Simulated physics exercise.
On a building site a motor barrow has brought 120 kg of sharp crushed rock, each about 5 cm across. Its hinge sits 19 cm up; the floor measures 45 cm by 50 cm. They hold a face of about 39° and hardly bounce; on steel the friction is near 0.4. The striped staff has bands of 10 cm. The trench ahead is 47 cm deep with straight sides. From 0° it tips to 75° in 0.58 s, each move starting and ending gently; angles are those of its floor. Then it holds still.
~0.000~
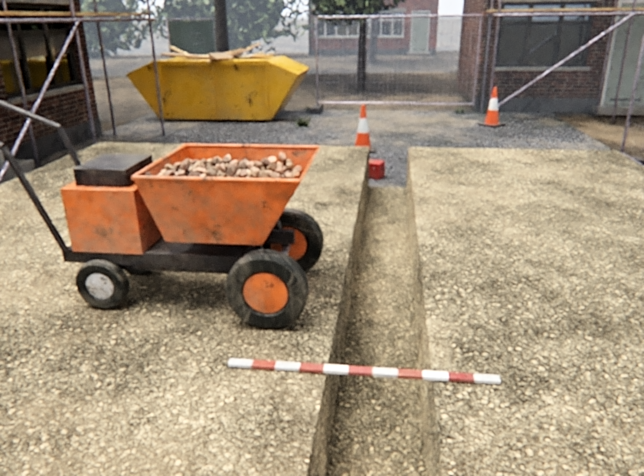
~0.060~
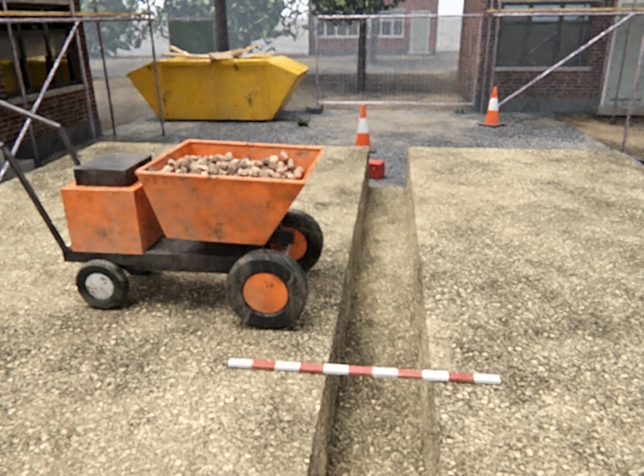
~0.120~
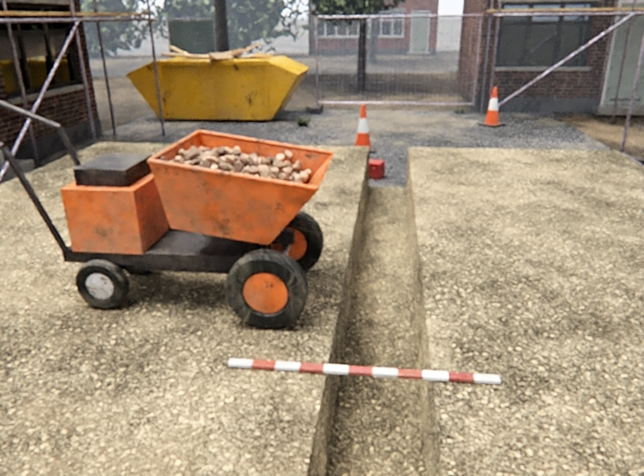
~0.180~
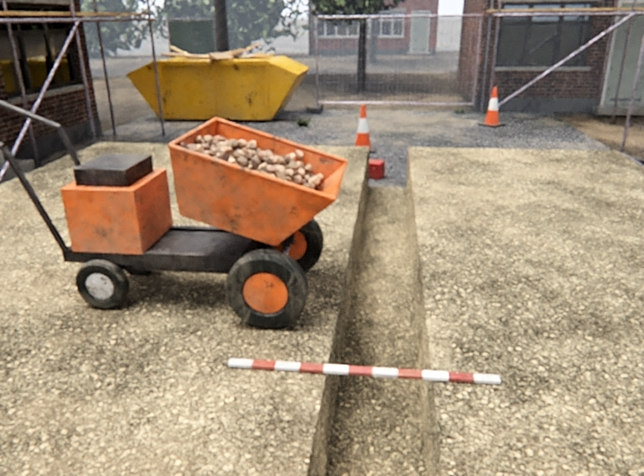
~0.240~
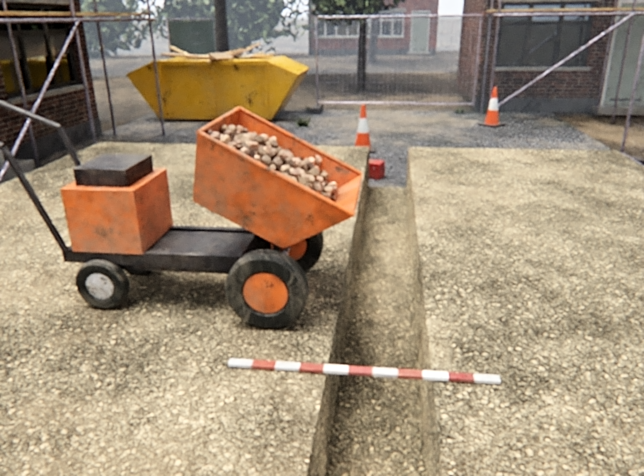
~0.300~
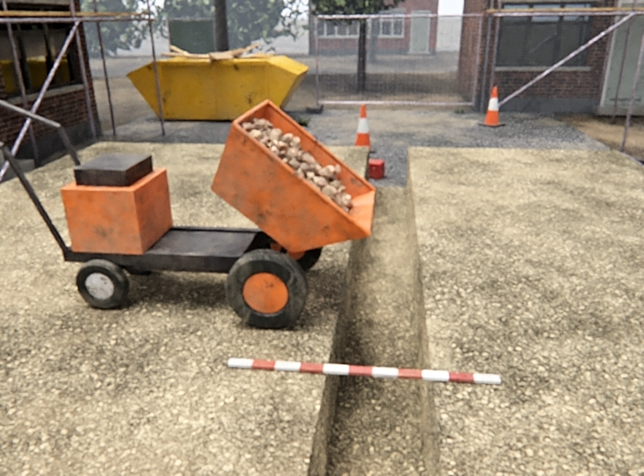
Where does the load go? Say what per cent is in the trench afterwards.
About 46 per cent.
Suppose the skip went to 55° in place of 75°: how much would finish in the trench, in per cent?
Then about 10 per cent.
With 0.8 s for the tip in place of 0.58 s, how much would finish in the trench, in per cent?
It would be near 55 per cent.
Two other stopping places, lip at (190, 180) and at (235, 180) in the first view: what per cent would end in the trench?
Near 60 per cent from the first place, 85 from the second.
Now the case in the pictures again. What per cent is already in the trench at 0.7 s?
Some 10 per cent.
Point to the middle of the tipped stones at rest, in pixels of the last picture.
Their middle is at about (417, 355).
After 0.4 s the floor is at 63°; 100 % in the skip; the foremost stones are at (379, 236).
After 0.7 s the floor is at 75°; 66 % in the skip, 12 % in the trench, 22 % past the trench; the foremost stones are at (478, 319).
After 1.0 s the floor is at 75°; 28 % in the skip, 29 % in the trench, 43 % past the trench; the foremost stones are past the picture's edge.
After 3.0 s the floor is at 75°; 12 % in the skip, 46 % in the trench, 43 % past the trench; the foremost stones are past the picture's edge.
